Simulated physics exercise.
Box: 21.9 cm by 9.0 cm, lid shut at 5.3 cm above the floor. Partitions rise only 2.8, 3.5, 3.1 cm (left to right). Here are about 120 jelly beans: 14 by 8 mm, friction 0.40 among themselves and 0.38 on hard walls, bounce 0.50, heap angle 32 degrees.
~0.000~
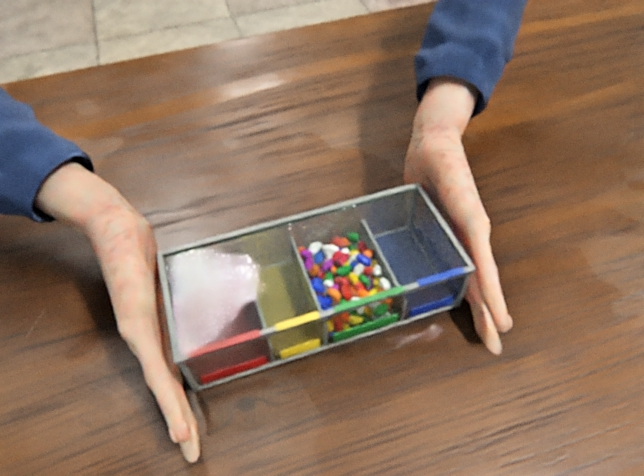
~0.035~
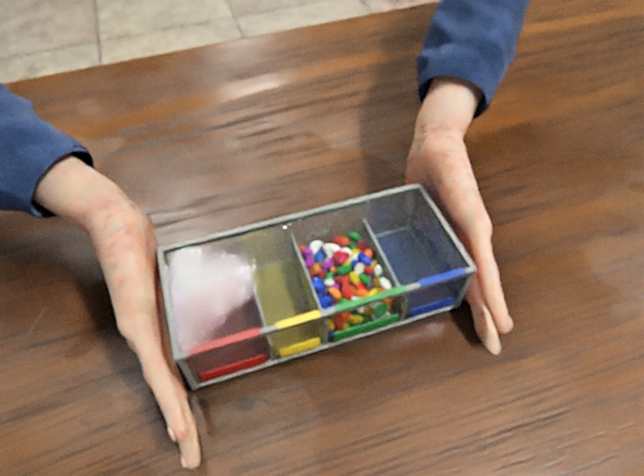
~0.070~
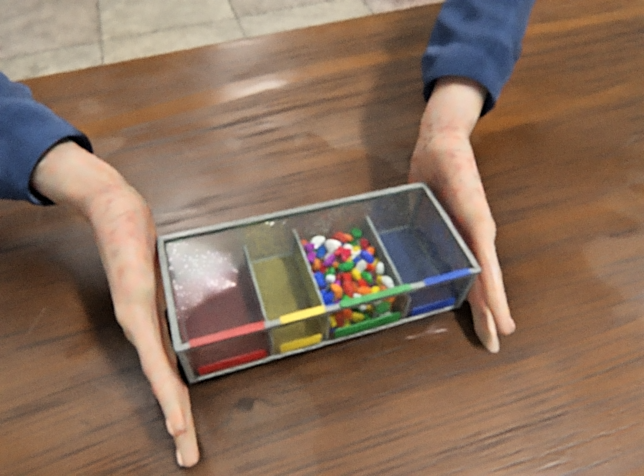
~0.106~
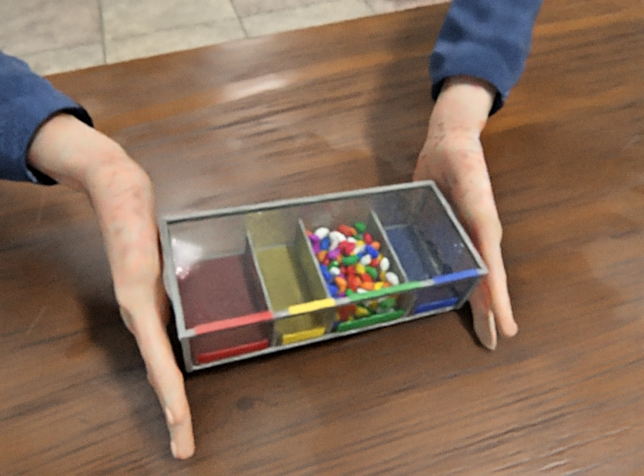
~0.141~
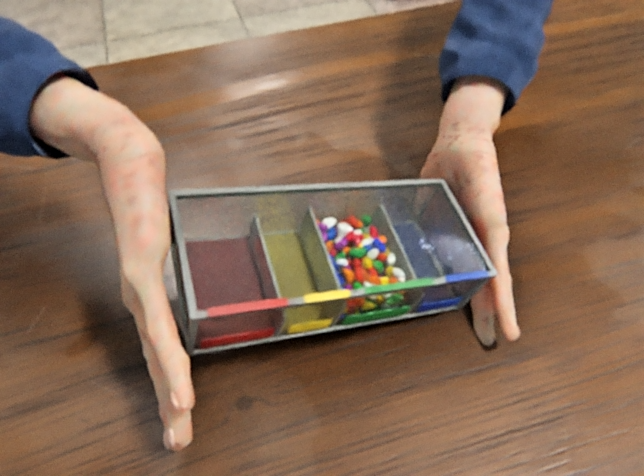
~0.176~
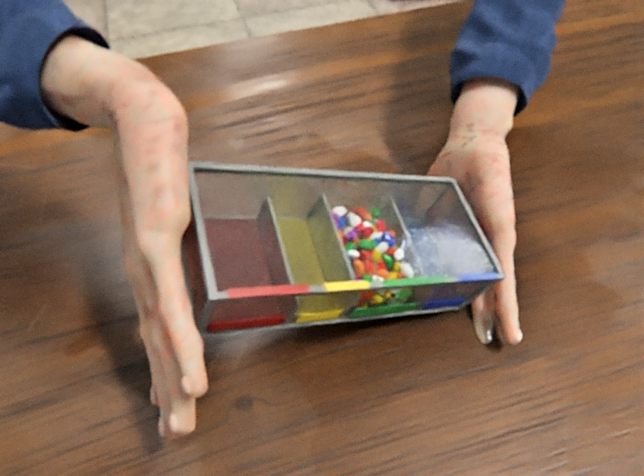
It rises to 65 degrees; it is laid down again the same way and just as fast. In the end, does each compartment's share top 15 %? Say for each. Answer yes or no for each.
Red: No, blue: Yes, green: Yes, yellow: No.
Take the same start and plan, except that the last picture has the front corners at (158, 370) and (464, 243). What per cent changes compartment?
My guess is close to 20 per cent.
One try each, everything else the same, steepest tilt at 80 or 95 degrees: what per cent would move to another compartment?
Roughly 40 percent for the first try and 55 percent for the second.
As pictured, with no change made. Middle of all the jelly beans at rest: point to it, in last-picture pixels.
Centre at rest, approx.: (376, 293) px.
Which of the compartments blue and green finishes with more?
The green one has more.
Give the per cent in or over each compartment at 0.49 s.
Red = 0, blue = 10, green = 90, yellow = 0 (per cent).
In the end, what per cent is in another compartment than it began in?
About 30 percent of it.
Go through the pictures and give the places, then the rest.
Box tilt 0 degrees, front corners at (181, 357) and (468, 268); green 100 %, in the first frame.
Box tilt 1 degrees, front corners at (180, 354) and (470, 269), in the second frame.
Box tilt 4 degrees, front corners at (181, 346) and (474, 269), lowest corner right front, in the third frame.
Box tilt 10 degrees, front corners at (185, 332) and (481, 271), lowest corner right front, in the fourth frame.
Box tilt 17 degrees, front corners at (197, 314) and (490, 273), lowest corner right front, in the fifth frame.
Box tilt 24 degrees, front corners at (215, 294) and (498, 275), lowest corner right front; green 100 %. The box's pace is about 205 degrees a second, in the sixth frame.
After 0.49 s, tilt 62 degrees; blue 10 %, green 90 %.
Then, at 0.70 s, tilt 23 degrees; blue 30 %, green 70 %.
Then, at 1.02 s, tilt 0 degrees; blue 30 %, green 70 %.
In the end, at 1.5 s, red 0 %, blue 30 %, green 70 %, yellow 0 %.
